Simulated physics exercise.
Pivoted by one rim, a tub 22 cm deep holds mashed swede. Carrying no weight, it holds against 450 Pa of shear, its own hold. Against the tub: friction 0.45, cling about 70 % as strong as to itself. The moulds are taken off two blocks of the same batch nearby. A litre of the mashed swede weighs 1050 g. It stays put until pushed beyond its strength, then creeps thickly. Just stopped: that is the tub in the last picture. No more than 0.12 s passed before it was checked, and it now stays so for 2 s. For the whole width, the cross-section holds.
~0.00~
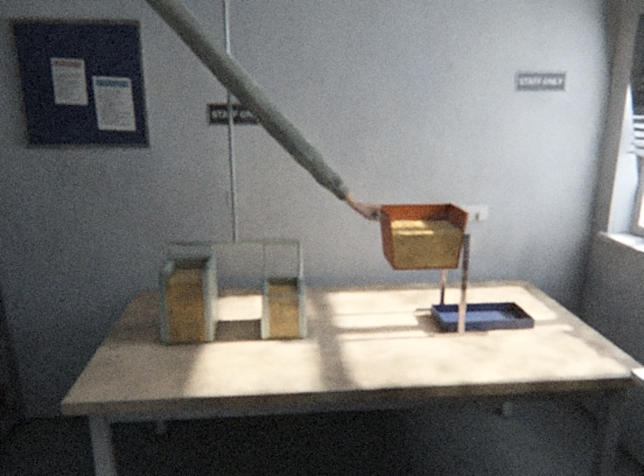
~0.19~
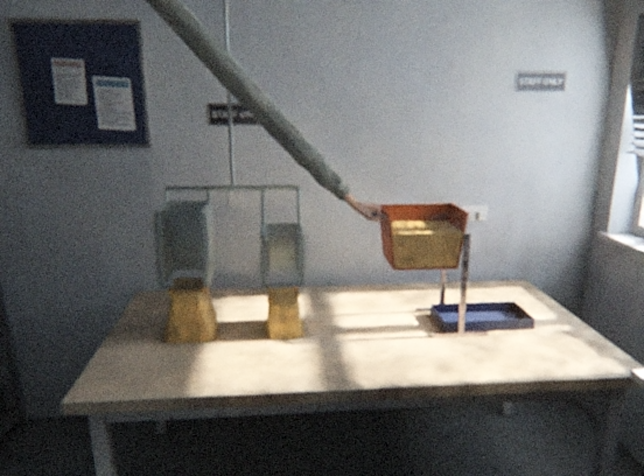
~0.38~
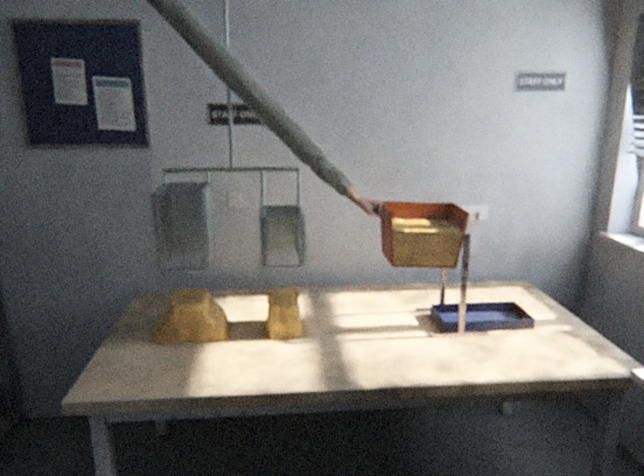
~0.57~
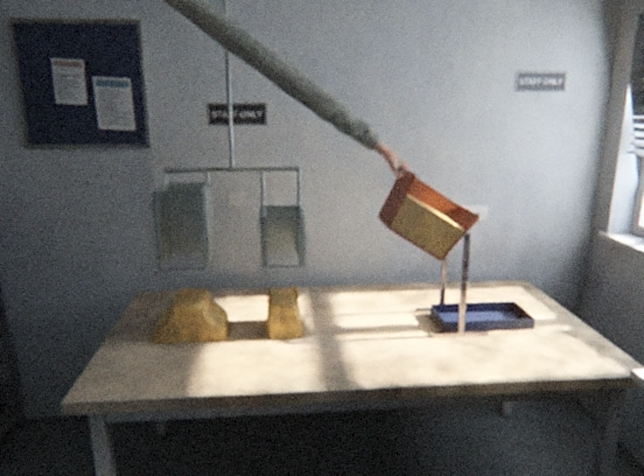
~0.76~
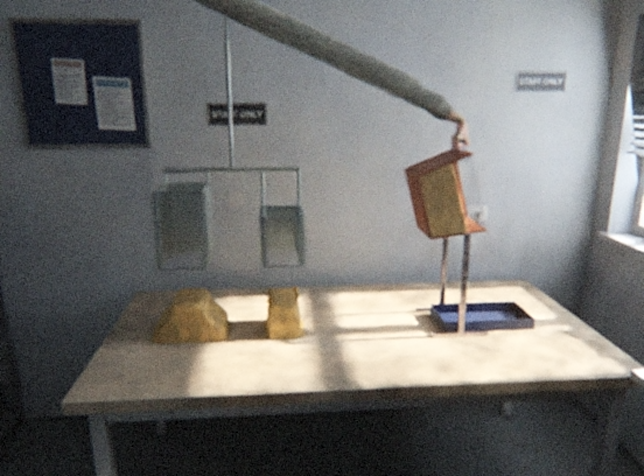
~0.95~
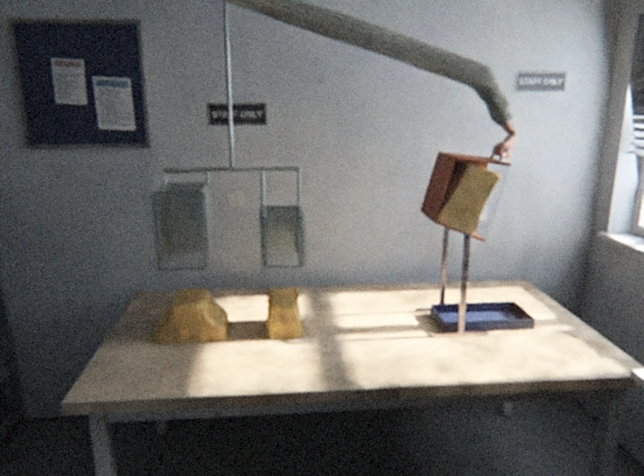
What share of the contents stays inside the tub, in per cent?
About 0 per cent.
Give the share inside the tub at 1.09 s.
Some 60 per cent.
After 1.09 s, the tub is at 104 degrees and holds 58 %.
After 1.26 s, the tub is at 104 degrees and holds 15 %.
After 1.43 s, the tub is at 104 degrees and holds 0 %.
After 1.60 s, the tub is at 104 degrees and holds 0 %.
After 2.95 s, the tub is at 104 degrees and holds 0 %.
